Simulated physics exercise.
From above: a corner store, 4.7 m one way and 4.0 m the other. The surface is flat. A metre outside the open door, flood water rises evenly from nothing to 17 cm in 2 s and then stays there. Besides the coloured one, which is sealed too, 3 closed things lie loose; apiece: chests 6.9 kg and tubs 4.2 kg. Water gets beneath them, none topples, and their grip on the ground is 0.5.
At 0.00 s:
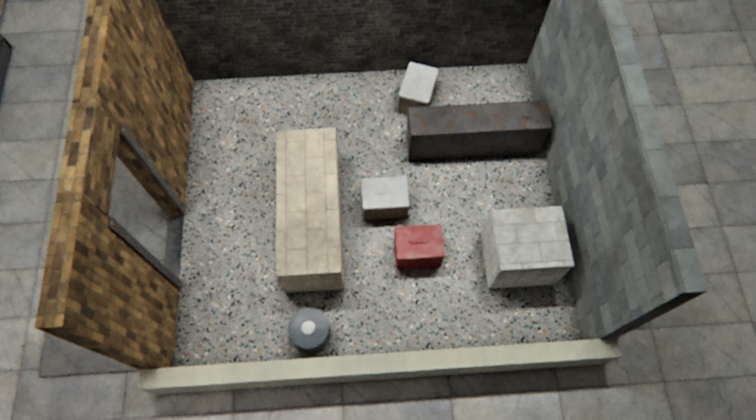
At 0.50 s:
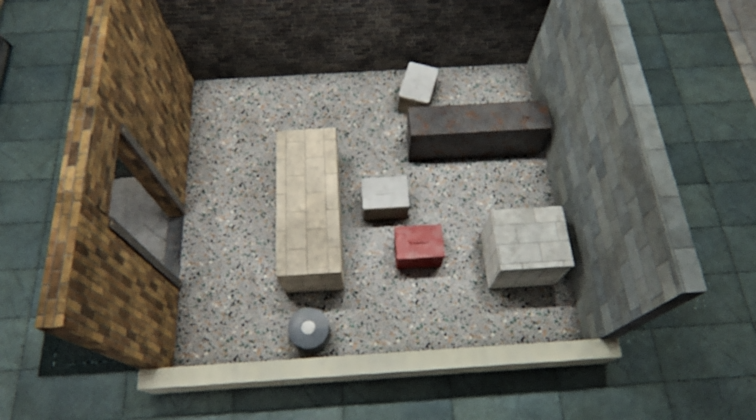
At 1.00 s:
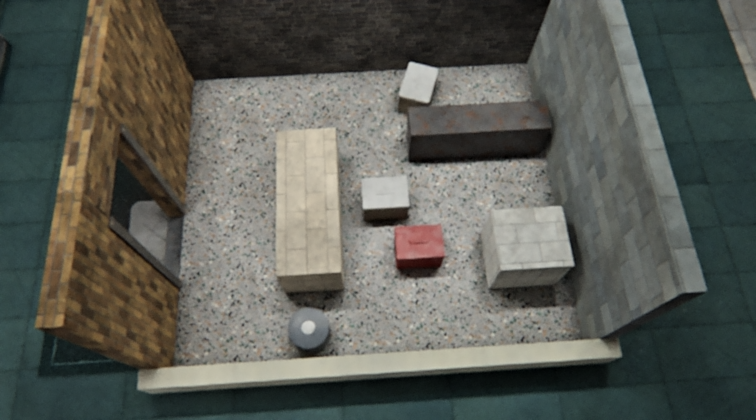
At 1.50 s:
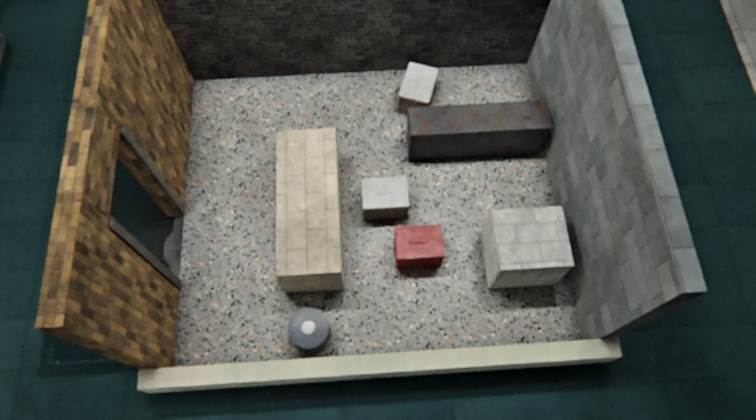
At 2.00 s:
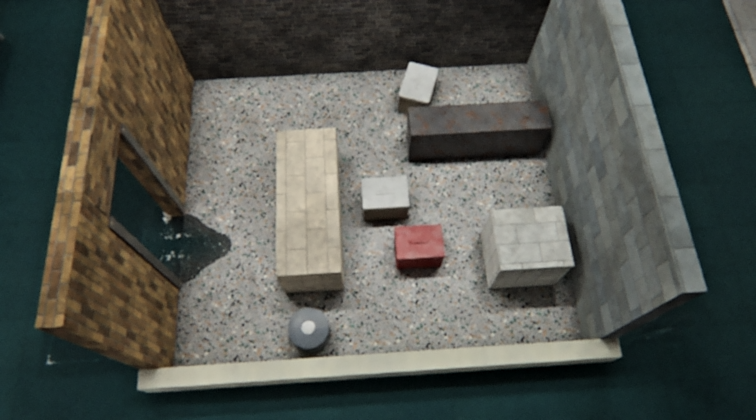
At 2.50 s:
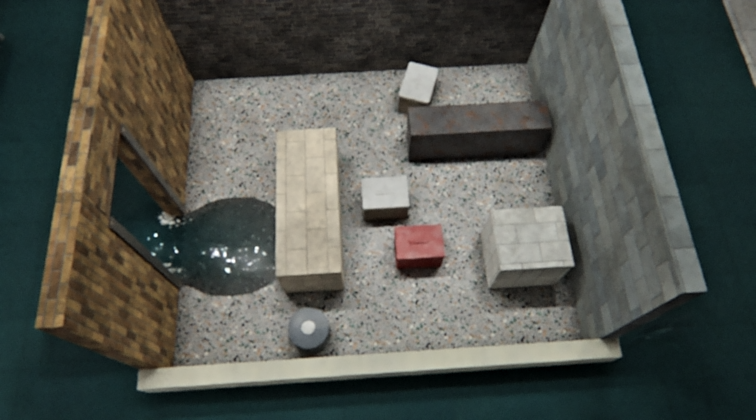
The clip shows a room from above with a red chest, pale blocks and a round grey tub as dark water covers the paving outside, then enters through the left opening and spreads to the long pale block; the objects stay still.
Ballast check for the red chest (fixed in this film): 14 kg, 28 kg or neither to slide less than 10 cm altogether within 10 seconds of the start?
For it, the lower weight is enough.
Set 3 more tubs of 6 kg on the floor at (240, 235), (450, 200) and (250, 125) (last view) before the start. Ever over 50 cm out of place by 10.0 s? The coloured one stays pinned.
In turn: Over, short of it, more.
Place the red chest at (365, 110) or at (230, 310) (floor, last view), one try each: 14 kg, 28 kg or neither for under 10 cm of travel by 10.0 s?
In turn: The smaller is enough; it takes the larger.
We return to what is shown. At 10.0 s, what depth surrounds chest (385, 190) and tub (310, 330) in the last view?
Roughly 2 and 3 cm.
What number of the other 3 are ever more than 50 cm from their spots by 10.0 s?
I count 1.
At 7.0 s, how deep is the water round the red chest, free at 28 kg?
Roughly 1 cm.
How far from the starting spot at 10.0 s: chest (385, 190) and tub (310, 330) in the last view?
In that order: 0 cm, 200 cm.
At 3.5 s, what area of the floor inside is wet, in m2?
Roughly 3.5 m2.
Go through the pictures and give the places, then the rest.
The red chest at (419, 242), on the bottom; 0.0 m2 under water; 0 of 4 have shifted, in the first picture.
The red chest at (419, 242), on the bottom; water covers 0.0 m2; 0 of 4 have shifted, in the second picture.
The red chest at (419, 242), on the bottom; 0.0 m2 under water; 0 of 4 have shifted, in the third picture.
The red chest at (419, 242) rests on the ground; 0.0 m2 under water; 0 of 4 have shifted, in the fourth picture.
The red chest at (419, 242) rests on the ground; 0.3 m2 under water; 0 of 4 have shifted, in the fifth picture.
The red chest at (419, 242), on the bottom; water covers 1.3 m2; 0 of 4 have shifted, in the sixth picture.
After 3.5 s the red chest would be 0 cm from its start with 14 kg and 0 cm from its start with 28 kg; 0 cm of water round it then.
After 4.5 s the red chest would be 0 cm from its start with 14 kg and 0 cm from its start with 28 kg; 0 cm of water round it then.
After 7.0 s the red chest would be 0 cm from its start with 14 kg and 0 cm from its start with 28 kg; 1 cm of water round it then.
After 10.0 s the red chest would be 0 cm from its start with 14 kg and 0 cm from its start with 28 kg; 2 cm of water round it then.
